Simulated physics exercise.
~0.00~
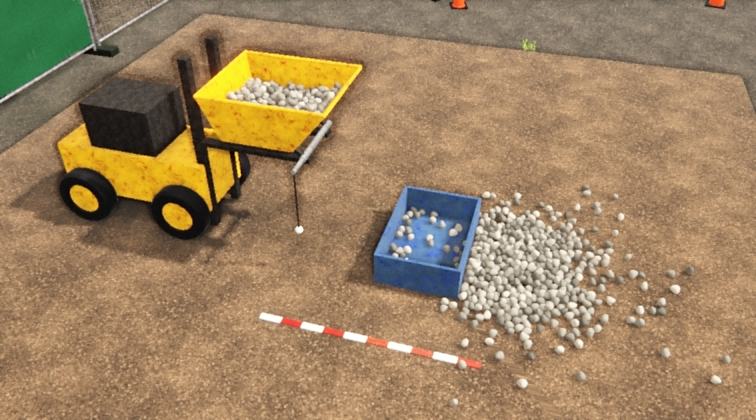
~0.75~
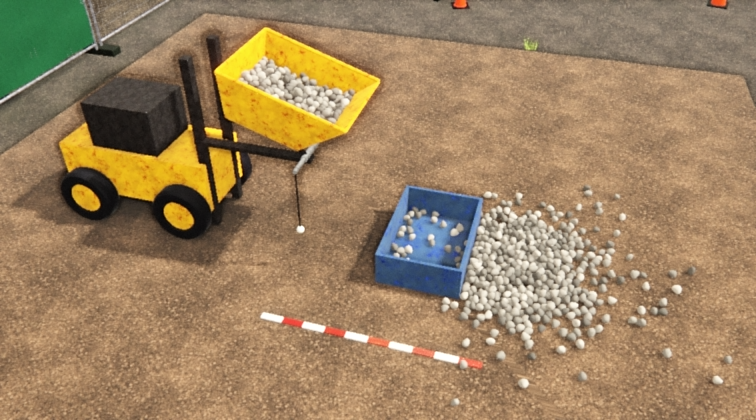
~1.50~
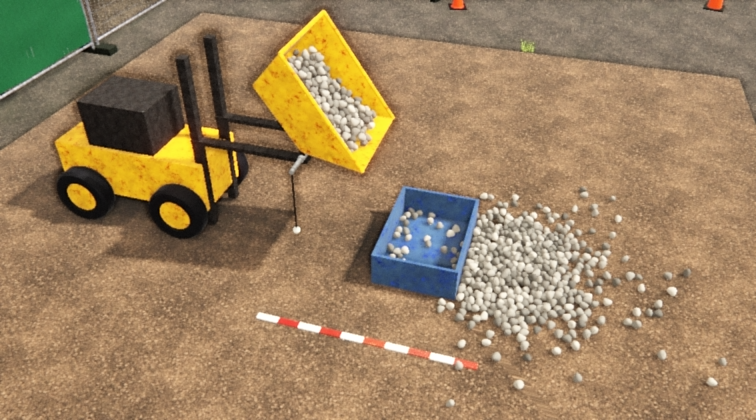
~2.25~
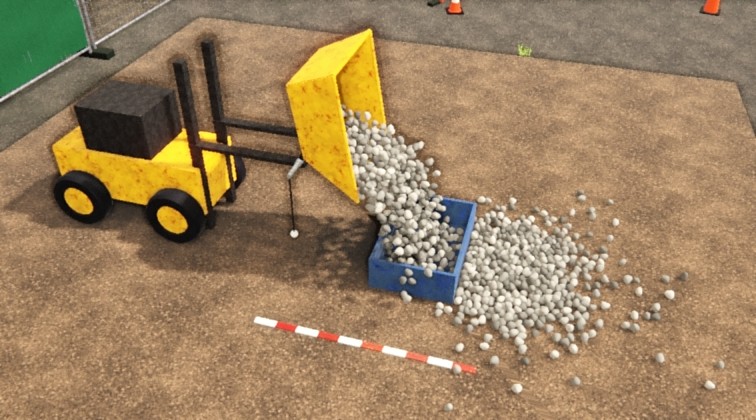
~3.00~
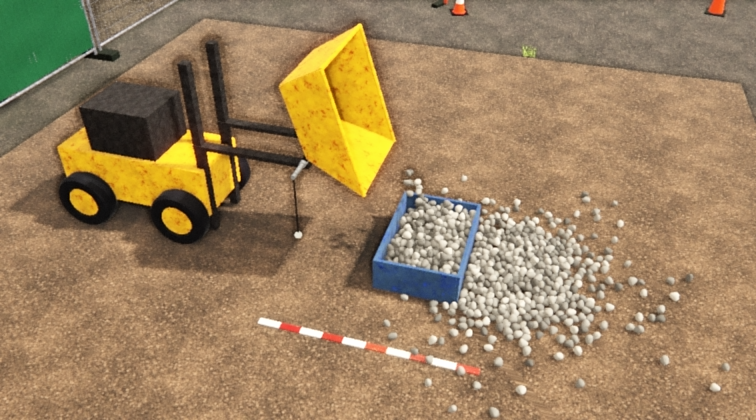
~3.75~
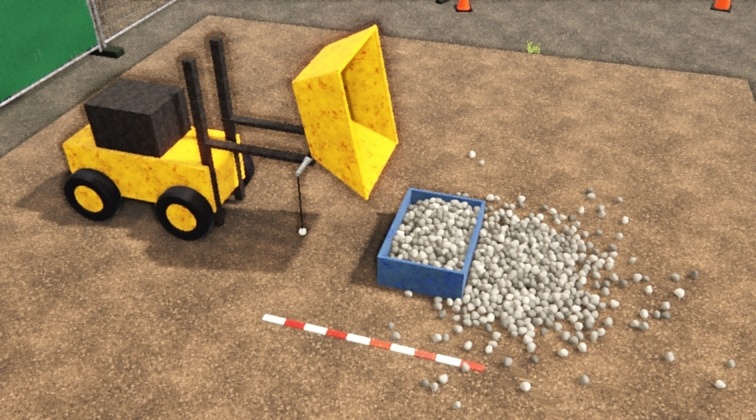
Yellow forklift skip tipping forward and pouring pale rounded stones into a blue bin, filling it beside an earlier spilled heap.
